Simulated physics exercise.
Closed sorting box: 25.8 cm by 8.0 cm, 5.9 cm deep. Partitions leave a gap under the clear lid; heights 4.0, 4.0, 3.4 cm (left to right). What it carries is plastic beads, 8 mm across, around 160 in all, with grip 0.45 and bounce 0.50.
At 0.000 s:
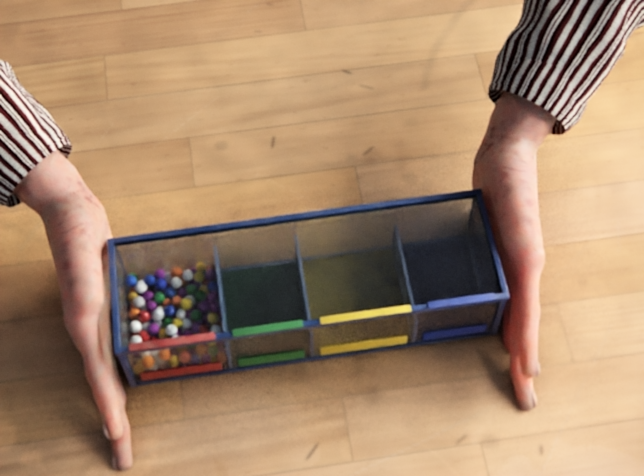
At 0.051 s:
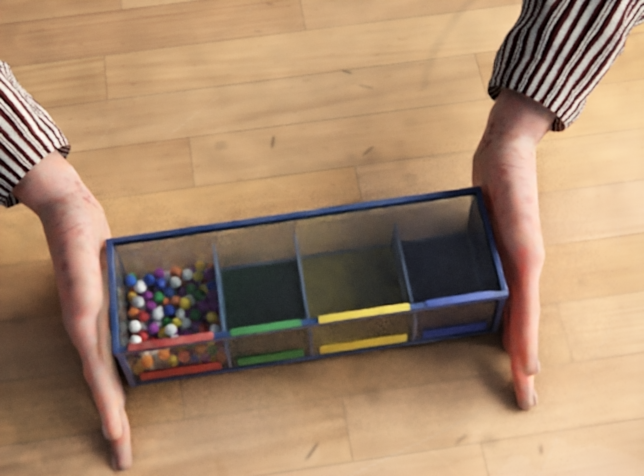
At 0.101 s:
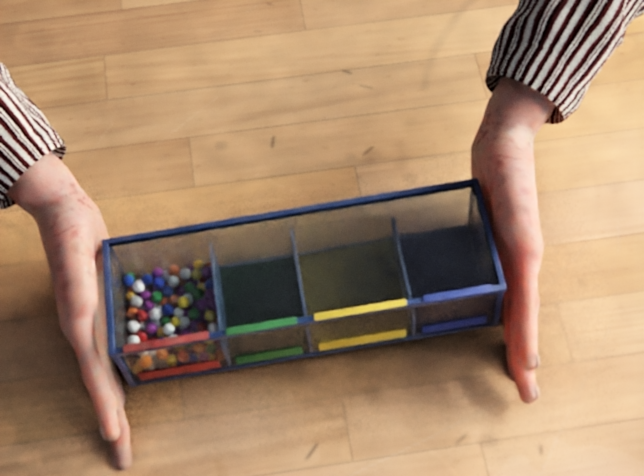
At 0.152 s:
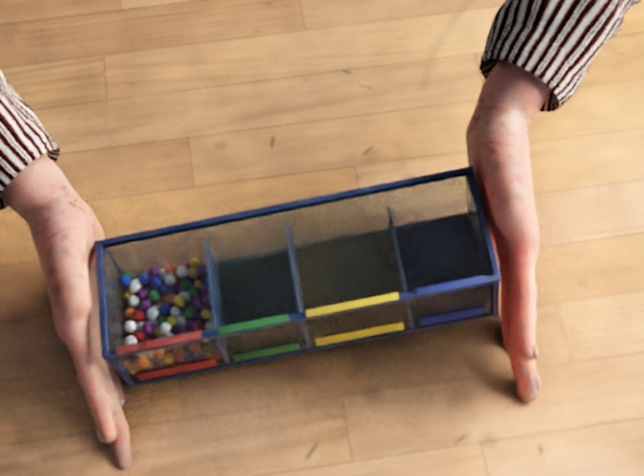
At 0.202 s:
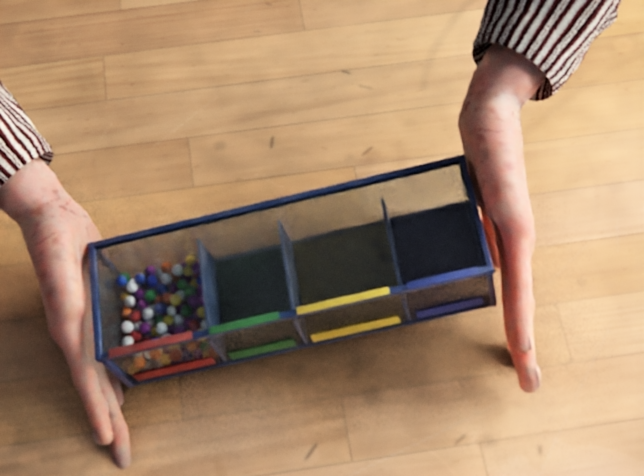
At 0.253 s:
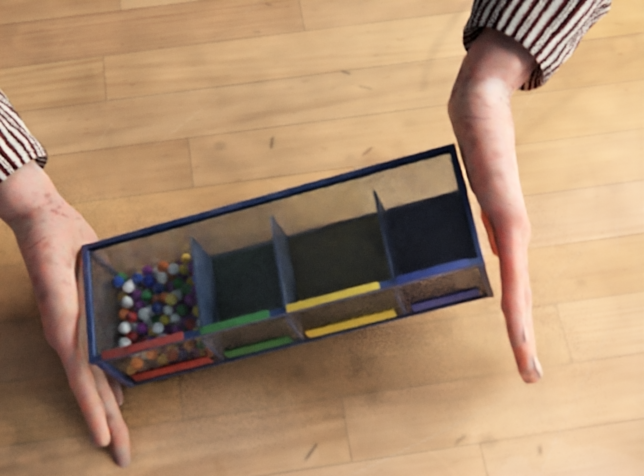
Two hands tilt a clear divided box, raising its right end above the beads' side.
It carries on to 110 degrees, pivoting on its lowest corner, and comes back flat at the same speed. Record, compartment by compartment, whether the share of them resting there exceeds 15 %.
Red compartment: Exceeds; blue compartment: Does not exceed; green compartment: Does not exceed; yellow compartment: Does not exceed.
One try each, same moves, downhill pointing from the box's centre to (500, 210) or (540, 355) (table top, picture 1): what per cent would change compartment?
Roughly 80 per cent on the first try and 75 per cent on the second.
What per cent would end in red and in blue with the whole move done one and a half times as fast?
The red compartment gets 100 % while the blue one gets 0 %.
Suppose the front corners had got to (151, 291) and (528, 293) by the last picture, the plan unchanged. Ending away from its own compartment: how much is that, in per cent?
About 90 %.
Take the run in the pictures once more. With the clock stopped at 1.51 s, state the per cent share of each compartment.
The split is red at 100, blue at 0, green at 0 and yellow at 0 per cent.
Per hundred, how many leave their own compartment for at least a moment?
Estimate: Some 0 per cent.
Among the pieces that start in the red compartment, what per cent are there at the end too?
Around 100 %.
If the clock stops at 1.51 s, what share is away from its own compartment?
0 %.
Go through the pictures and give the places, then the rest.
The first picture shows box tilt 0 degrees, front corners at (121, 348) and (502, 295); red 100 %.
The second picture shows box tilt 1 degrees, front corners at (119, 349) and (501, 292).
The third picture shows box tilt 3 degrees, front corners at (115, 350) and (499, 286), lowest corner left front.
The fourth picture shows box tilt 7 degrees, front corners at (109, 352) and (494, 276), lowest corner left front.
The fifth picture shows box tilt 11 degrees, front corners at (102, 354) and (487, 267), lowest corner left front.
The sixth picture shows box tilt 15 degrees, front corners at (96, 357) and (477, 259), lowest corner left front; red 100 %. The box's pace is about 80 degrees a second.
After 1.51 s, tilt 110 degrees; red 100 %.
Then, at 2.34 s, tilt 50 degrees; red 100 %.
Then, at 3.19 s, tilt 0 degrees; red 100 %.
At rest (3.9 s), red 100 %, blue 0 %, green 0 %, yellow 0 %.
